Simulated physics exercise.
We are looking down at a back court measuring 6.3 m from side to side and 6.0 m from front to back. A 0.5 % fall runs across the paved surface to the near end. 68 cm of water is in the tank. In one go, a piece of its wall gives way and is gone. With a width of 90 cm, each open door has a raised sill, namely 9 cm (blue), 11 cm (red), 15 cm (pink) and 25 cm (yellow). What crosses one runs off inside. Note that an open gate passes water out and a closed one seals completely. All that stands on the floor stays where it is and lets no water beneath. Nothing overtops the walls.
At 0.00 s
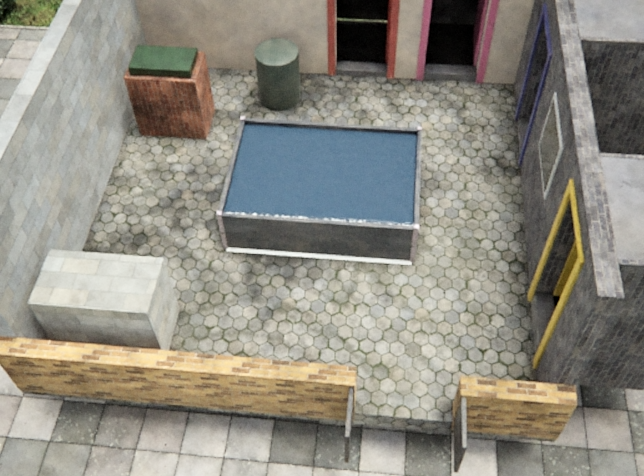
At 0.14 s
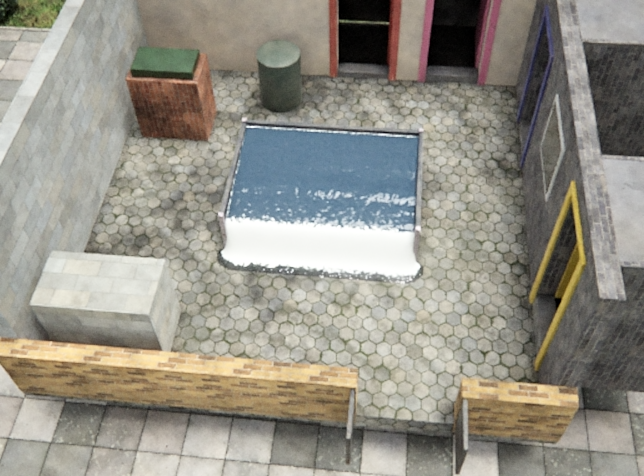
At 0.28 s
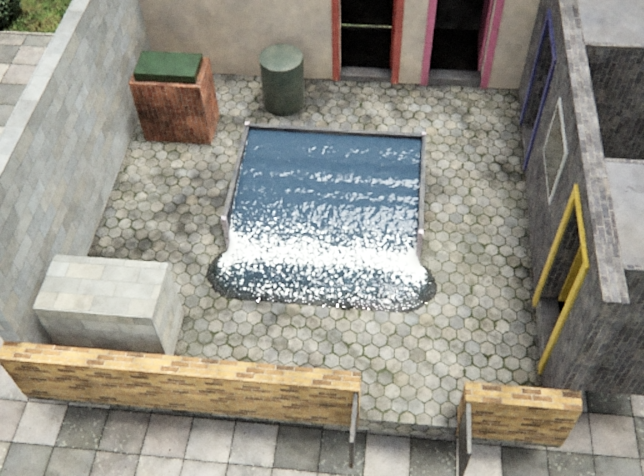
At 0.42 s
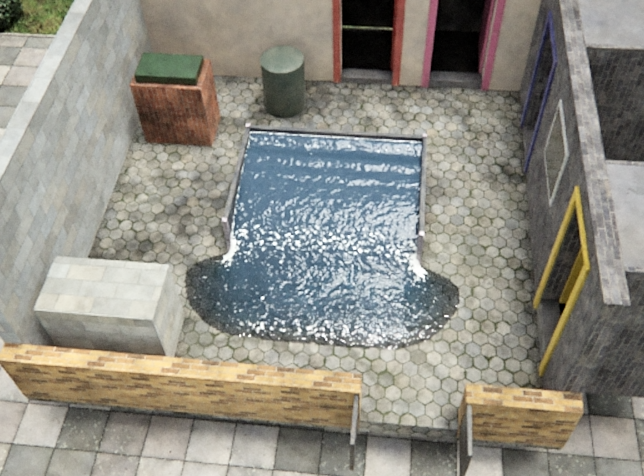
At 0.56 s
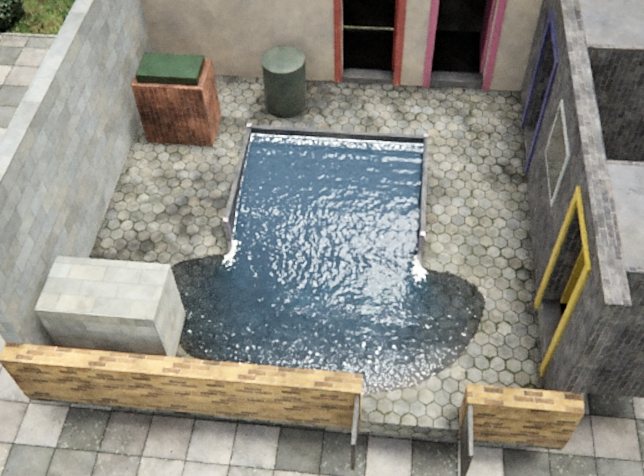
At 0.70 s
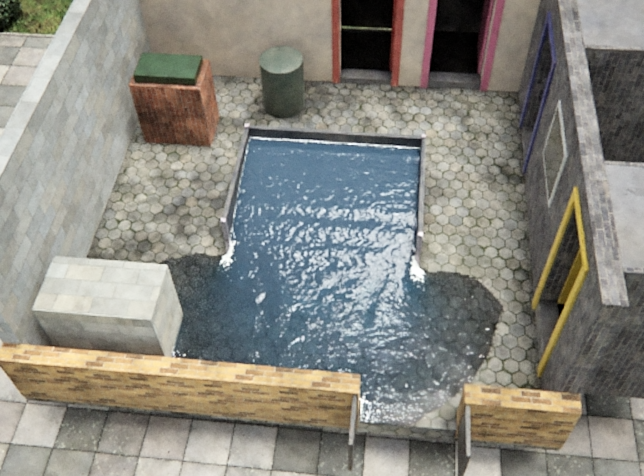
A rectangular tank of blue water stands in a walled court paved with pale hexagonal stones, seen from high above by a nearly still camera. A green-topped brick block and a green cylinder sit behind it, a pale block at left, a yellow-framed doorway at right. The tank's near wall vanishes and water pours out in a white, foaming sheet, spreading sideways and reaching the low tan front wall.
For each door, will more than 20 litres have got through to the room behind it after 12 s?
For the blue door I'd say within the limit. For the red door I'd say within the limit. For the pink door I'd say within the limit. For the yellow door I'd say within the limit.
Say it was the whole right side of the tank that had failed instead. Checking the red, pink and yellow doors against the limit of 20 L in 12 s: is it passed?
Result: Red limit not passed, pink limit passed, yellow limit not passed.
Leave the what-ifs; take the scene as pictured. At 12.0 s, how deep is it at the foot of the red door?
Depth: Approx. 5.5 cm.
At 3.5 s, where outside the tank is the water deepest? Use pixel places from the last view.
Spot: Approx. (57, 374).
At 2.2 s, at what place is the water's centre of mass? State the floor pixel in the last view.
Its balance point sits around (299, 306).
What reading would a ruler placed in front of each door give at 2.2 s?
Measured in centimetres, the blue door gives 0, the red door 0, the pink door 0 and the yellow door 6.
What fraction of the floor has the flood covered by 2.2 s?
Close to 35 in a hundred.
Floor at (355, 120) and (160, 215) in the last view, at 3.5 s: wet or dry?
I'd call them spared and then drenched.
After 1.4 s water covers 35 % of the floor and is deepest (48 cm) near (308, 384); blue door not reached, red door not reached, pink door not reached, yellow door 3 cm at the sill, 0 L in.
After 2.2 s water covers 35 % of the floor and is deepest (50 cm) near (44, 373); blue door not reached, red door not reached, pink door not reached, yellow door 6 cm at the sill, 0 L in.
After 3.5 s water covers 55 % of the floor and is deepest (34 cm) near (57, 374); blue door not reached, red door not reached, pink door not reached, yellow door 16 cm at the sill, 0 L in.
After 7.0 s water covers 95 % of the floor and is deepest (12 cm) near (497, 121); blue door 3 cm at the sill, 0 L in, red door 7 cm at the sill, 0 L in, pink door 10 cm at the sill, 0 L in, yellow door 10 cm at the sill, 0 L in.
After 12.0 s water covers 100 % of the floor and is deepest (11 cm) near (44, 373); blue door 7 cm at the sill, 3 L in, red door 6 cm at the sill, 0 L in, pink door 8 cm at the sill, 0 L in, yellow door 6 cm at the sill, 0 L in.
